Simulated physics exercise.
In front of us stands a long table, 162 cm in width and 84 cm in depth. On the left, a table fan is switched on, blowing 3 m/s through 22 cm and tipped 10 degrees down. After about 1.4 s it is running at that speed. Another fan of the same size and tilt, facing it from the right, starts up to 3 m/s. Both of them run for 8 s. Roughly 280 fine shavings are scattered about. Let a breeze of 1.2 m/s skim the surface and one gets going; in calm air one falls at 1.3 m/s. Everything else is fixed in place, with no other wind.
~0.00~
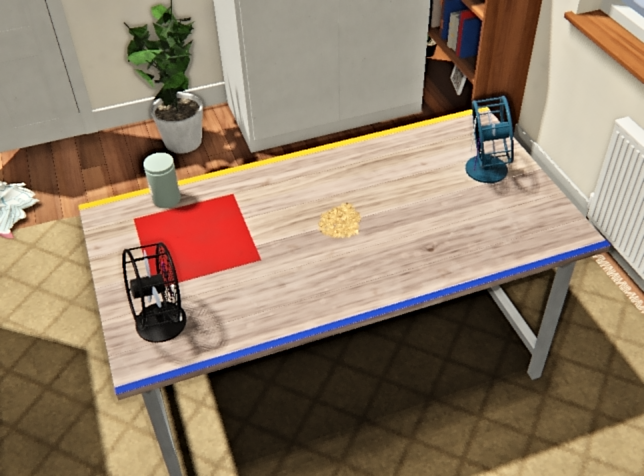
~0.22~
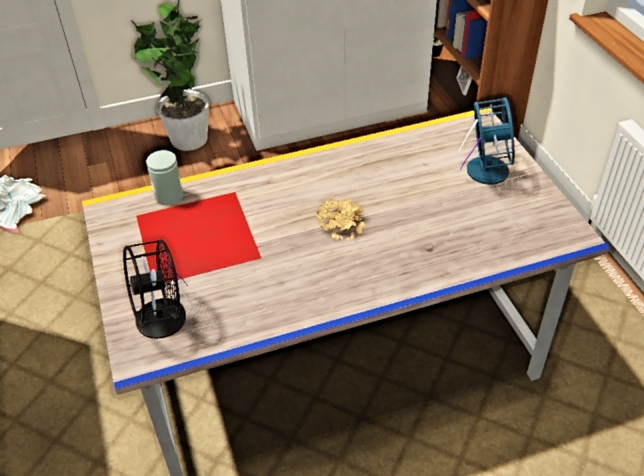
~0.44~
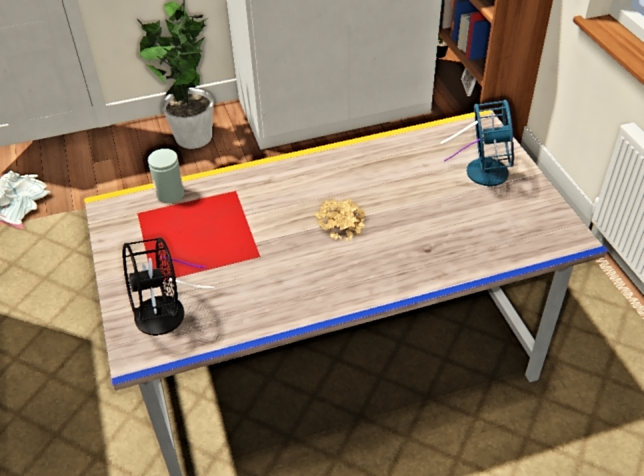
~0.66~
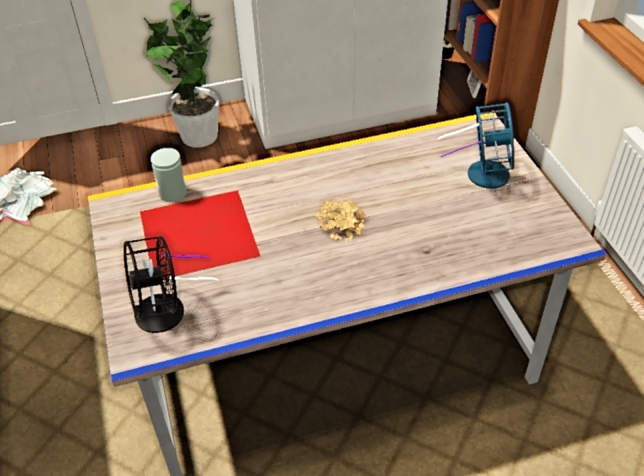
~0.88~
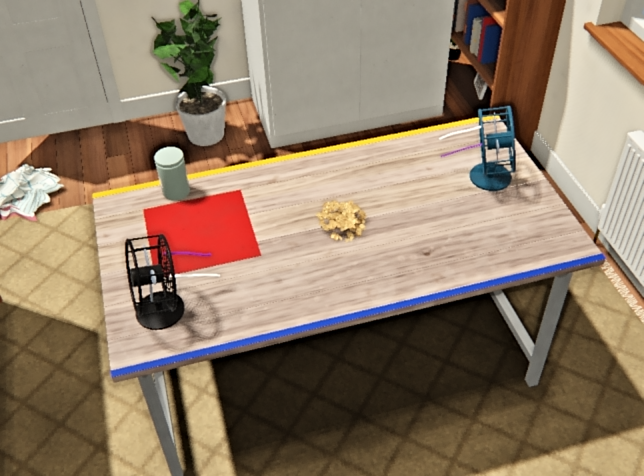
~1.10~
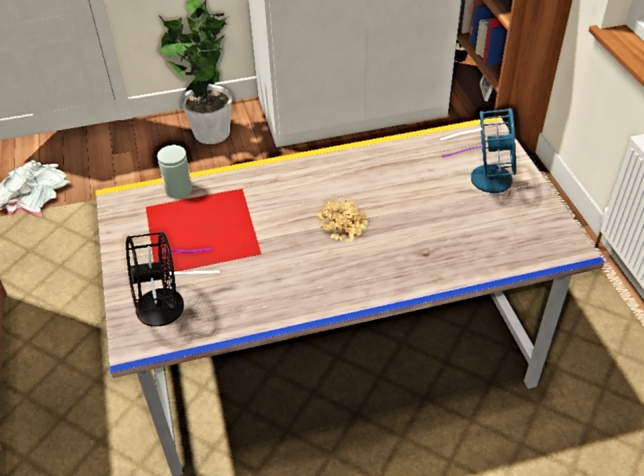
At first, a small heap of pale shavings lies still on a long table between a black fan at left and a blue one at right. Then ribbons stream out from both fans toward the middle, and the heap stirs only slightly, staying in place as the view drifts a little.
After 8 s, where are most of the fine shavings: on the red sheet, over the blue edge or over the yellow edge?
Yellow.
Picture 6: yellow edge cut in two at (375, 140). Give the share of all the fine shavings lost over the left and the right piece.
Roughly 60 % cross the left stretch, and around 0 % the right stretch.
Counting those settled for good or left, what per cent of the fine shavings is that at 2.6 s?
Roughly 50 % of them.
After 1.6 s, 0 % are over the yellow edge, 0 % on the red sheet and 0 % over the blue edge; the middle of those left on the top is near (367, 210); 0 % are gone or lie where they will stay.
After 2.6 s, 49 % are over the yellow edge, 0 % on the red sheet and 0 % over the blue edge; the middle of those left on the top is near (368, 148); 55 % are gone or lie where they will stay.
After 4.4 s, 63 % are over the yellow edge, 0 % on the red sheet and 0 % over the blue edge; 100 % are gone or lie where they will stay.
After 8.0 s, at the end, 63 % are over the yellow edge, 0 % on the red sheet and 0 % over the blue edge.
